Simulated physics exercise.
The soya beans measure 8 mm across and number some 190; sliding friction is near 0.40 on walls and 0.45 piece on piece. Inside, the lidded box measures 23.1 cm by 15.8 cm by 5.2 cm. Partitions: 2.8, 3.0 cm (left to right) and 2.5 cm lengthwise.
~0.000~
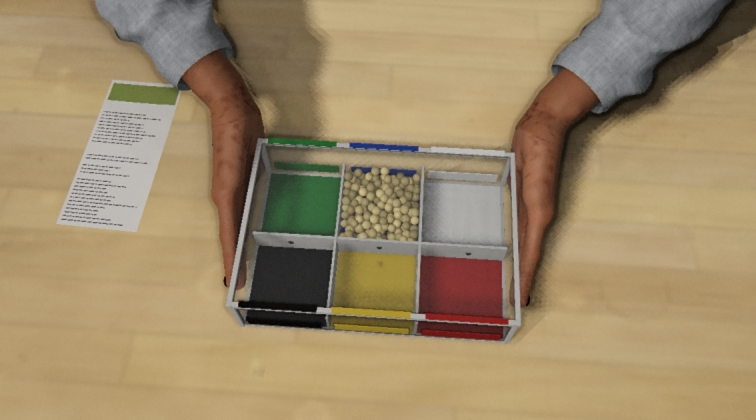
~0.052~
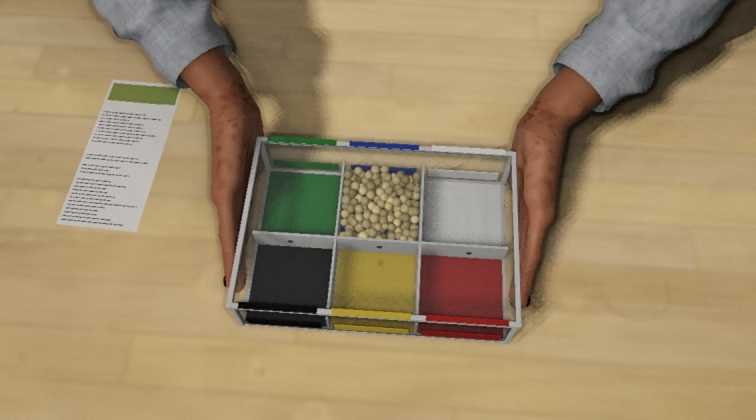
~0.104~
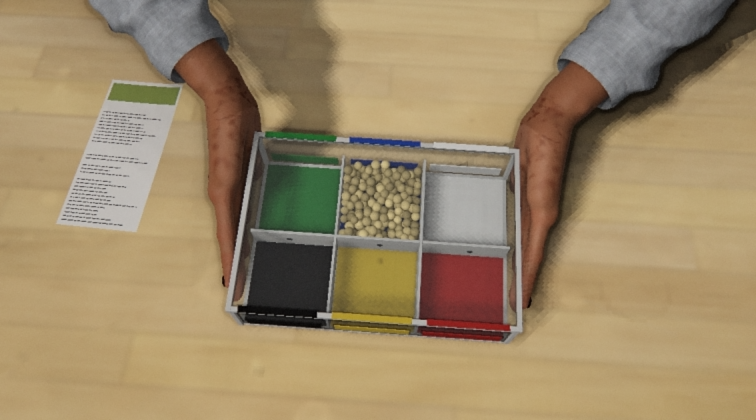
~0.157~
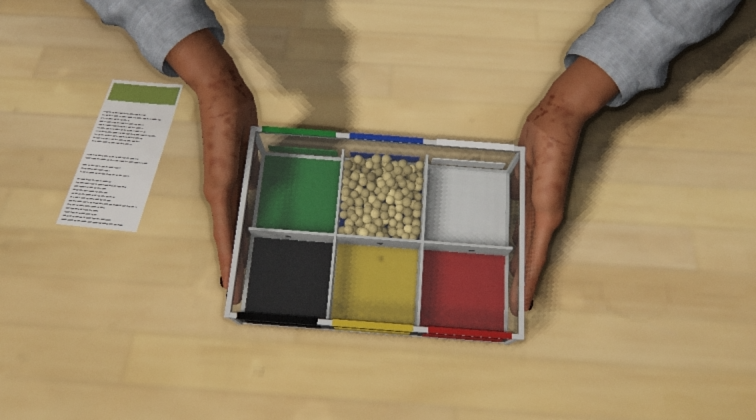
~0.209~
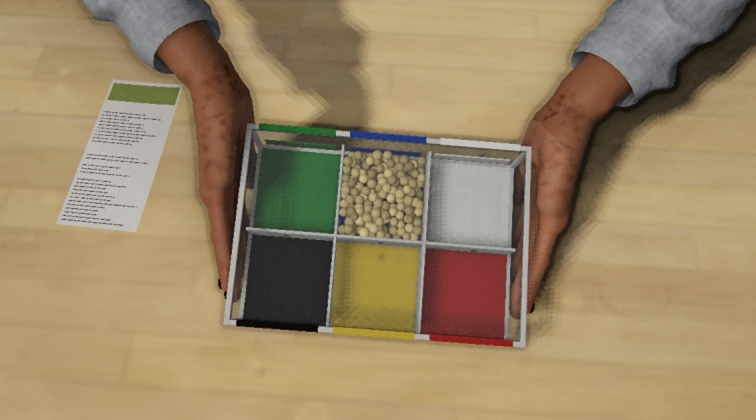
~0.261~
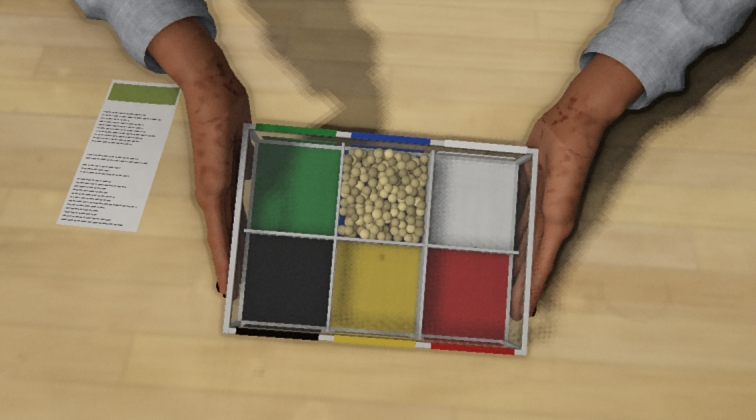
The clip shows two hands holding a clear six-compartment box with pale round beans in the blue section, above a wooden table beside a printed sheet; the hands gradually tilt the box while the beans stay in their compartment.
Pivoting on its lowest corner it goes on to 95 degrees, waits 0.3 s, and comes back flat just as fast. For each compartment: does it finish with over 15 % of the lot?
Red: Over, blue: Under, green: Under, yellow: Over, white: Under, black: Under.
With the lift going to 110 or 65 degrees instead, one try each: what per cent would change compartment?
Some 100 and 35 per cent.
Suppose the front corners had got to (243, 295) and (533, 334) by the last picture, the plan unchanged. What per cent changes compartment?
It would be near 95 per cent.
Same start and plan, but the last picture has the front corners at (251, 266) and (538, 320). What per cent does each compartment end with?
Red 5; blue 15; green 0; yellow 0; white 80; black 0.
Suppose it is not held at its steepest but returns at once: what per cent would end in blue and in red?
Then: Blue 10, red 40.
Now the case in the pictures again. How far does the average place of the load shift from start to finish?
Some 10.0 cm.
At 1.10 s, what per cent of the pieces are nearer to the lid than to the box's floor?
About 60 per cent.
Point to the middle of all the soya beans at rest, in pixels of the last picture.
Near (410, 311).
After 1.10 s, tilt 95 degrees; red 30 %, blue 15 %, yellow 55 %.
Then, at 1.66 s, tilt 49 degrees; red 40 %, blue 5 %, yellow 50 %.
Then, at 2.28 s, tilt 0 degrees; red 40 %, blue 5 %, yellow 50 %.
In the end, at 2.9 s, red 40 %, blue 5 %, green 0 %, yellow 50 %, white 0 %, black 0 %.
